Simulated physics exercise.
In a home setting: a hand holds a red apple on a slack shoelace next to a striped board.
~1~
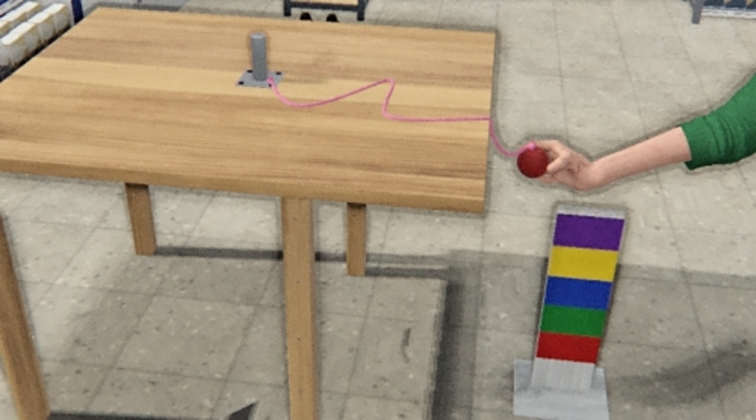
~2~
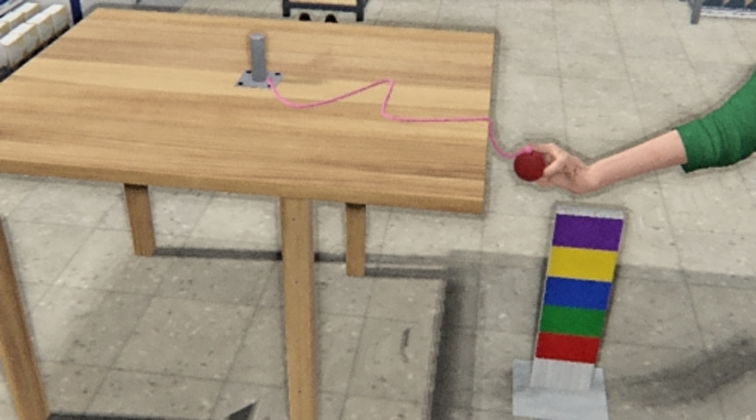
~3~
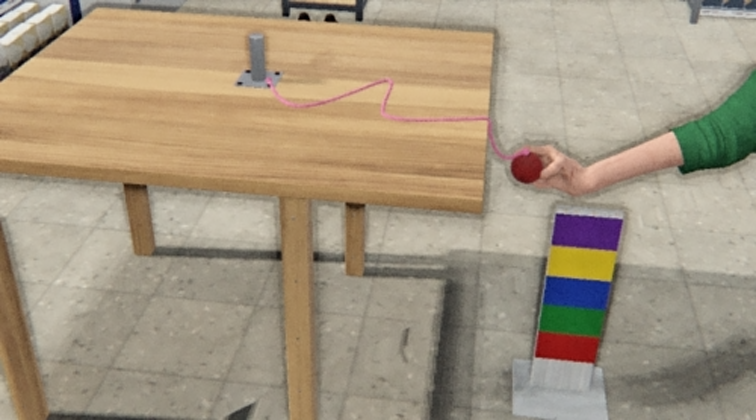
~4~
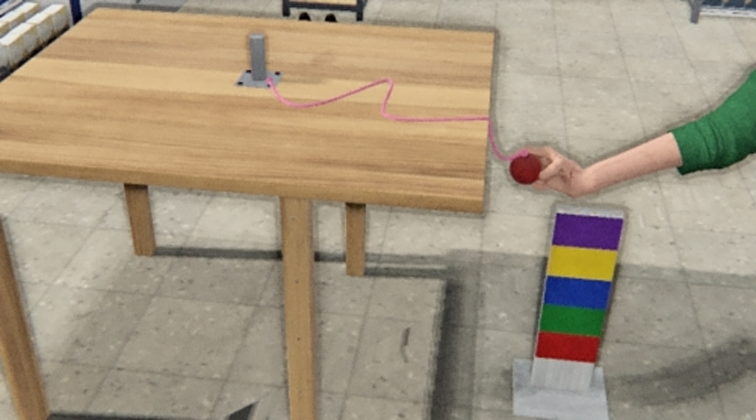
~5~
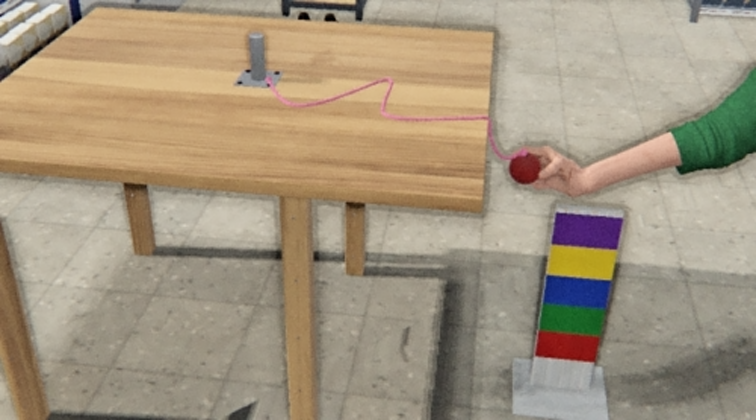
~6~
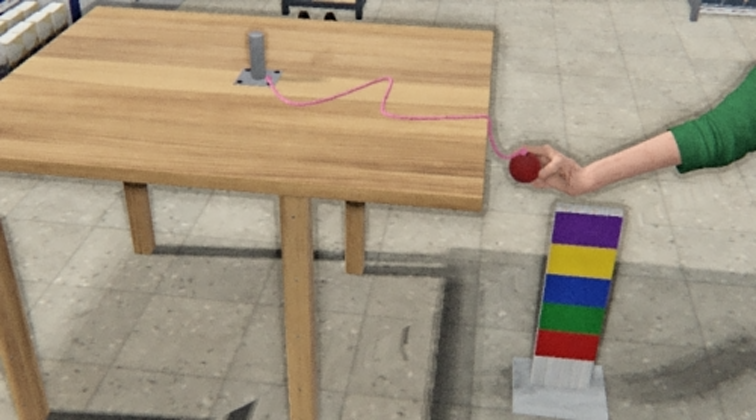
A hand in a green sleeve holds a small red apple just off the right edge of a wooden table, in a home setting seen from slightly above. A pink shoelace winds from a grey post on the tabletop to the apple, and below stands an upright board banded purple, yellow, blue, green and red. The hand eases the apple slightly down and left, then stays nearly motionless.
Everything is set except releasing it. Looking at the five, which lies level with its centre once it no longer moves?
The green one lies level with its centre.
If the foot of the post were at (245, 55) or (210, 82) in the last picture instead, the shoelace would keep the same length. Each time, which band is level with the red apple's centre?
The first case gives blue, the second gives blue.
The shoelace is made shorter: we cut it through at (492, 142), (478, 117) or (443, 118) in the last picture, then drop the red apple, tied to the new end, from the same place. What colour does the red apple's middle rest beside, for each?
Results, first to last: Blue; yellow; purple.
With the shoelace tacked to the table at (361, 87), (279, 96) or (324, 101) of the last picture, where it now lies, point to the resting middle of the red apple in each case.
Approximately (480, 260), (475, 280) and (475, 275), respectively.
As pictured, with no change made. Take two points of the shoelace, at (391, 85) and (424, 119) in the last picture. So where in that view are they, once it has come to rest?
Final spots: (466, 104), then (483, 185).
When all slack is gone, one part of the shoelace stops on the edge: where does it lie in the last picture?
Location: About (387, 95).
Early on, apple near (457, 297); level with green.
Midway, apple near (475, 297); level with green.
Finally, apple near (470, 299); level with green. Its middle rests at the green band.
